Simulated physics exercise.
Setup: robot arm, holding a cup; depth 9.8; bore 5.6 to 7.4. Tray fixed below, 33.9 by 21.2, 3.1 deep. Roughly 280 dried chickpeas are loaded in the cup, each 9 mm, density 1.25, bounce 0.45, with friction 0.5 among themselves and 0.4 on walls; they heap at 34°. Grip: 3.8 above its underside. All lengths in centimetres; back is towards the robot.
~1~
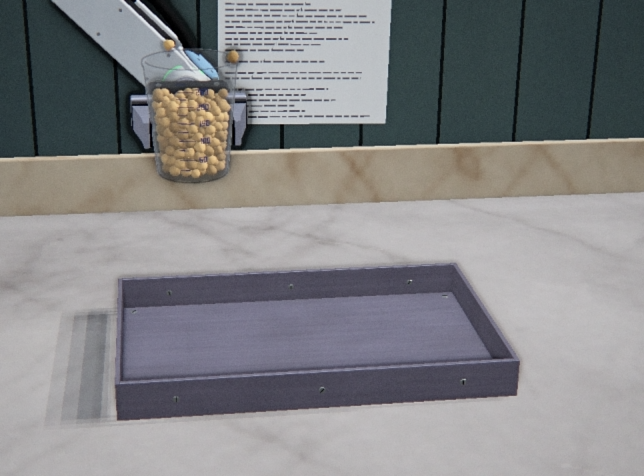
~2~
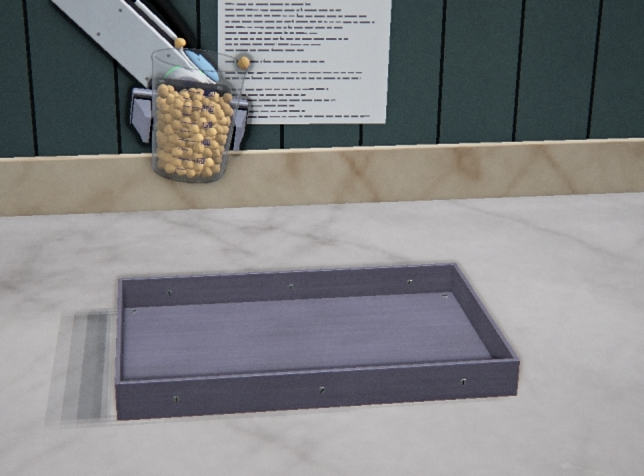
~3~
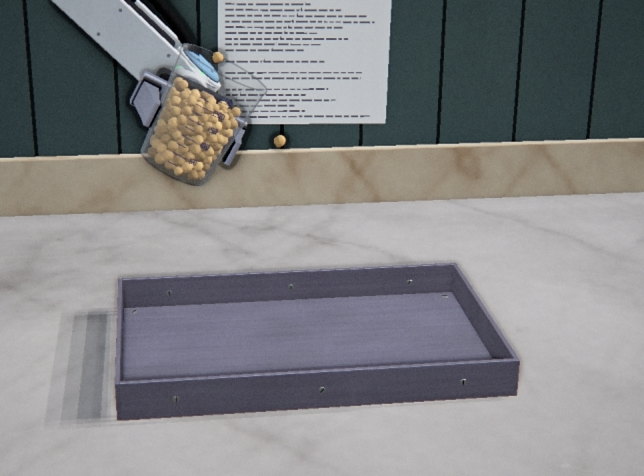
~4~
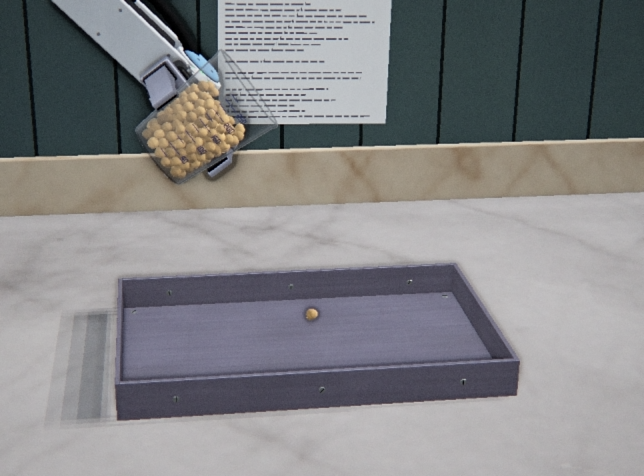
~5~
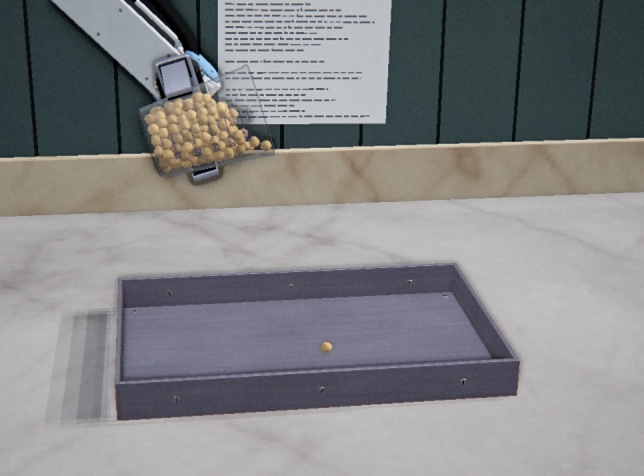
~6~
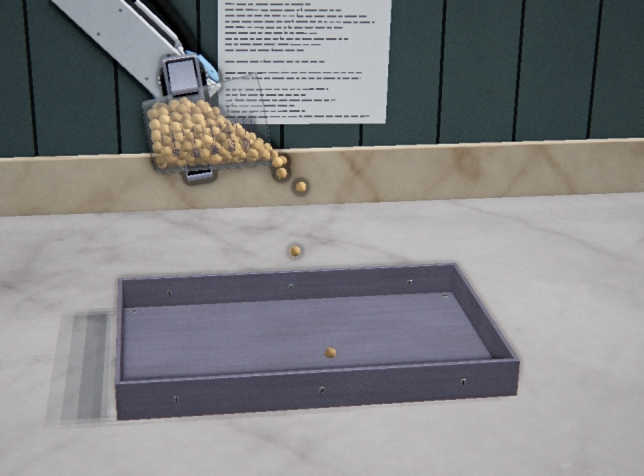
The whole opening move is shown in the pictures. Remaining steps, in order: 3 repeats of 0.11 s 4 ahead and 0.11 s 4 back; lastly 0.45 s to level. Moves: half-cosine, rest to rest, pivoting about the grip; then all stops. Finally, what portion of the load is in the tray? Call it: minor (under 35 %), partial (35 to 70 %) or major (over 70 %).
My call is major.
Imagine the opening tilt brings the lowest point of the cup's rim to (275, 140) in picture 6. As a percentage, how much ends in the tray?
It comes out near 45 percent.
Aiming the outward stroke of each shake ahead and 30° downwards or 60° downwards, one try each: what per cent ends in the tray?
Estimates, in order: 60 % then 25 %.
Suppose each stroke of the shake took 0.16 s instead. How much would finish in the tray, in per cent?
Roughly 70 in a hundred.
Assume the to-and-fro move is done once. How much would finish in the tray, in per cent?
That would give close to 55 percent.
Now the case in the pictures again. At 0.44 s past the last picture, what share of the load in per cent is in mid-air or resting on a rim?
Roughly 14 per cent.
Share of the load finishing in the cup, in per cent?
Around 20 in a hundred.
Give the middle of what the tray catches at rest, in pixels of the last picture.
(373, 336).
Then, 0.44 s after the last picture, tilted 82° forward, highest piece 21 above the table; 139 in the tray, 101 in the cup, 40 in flight or on a rim.
Then, 0.89 s after the last picture, tilted 40° forward, highest piece 24 above the table; 224 in the tray, 56 in the cup.
Then, 1.31 s after the last picture, level, highest piece 22 above the table; 224 in the tray, 56 in the cup.
Then, 2.36 s after the last picture, level, highest piece 22 above the table; 224 in the tray, 56 in the cup.
Final count, 224 in the tray, 56 in the cup. That is 80 % in the tray.
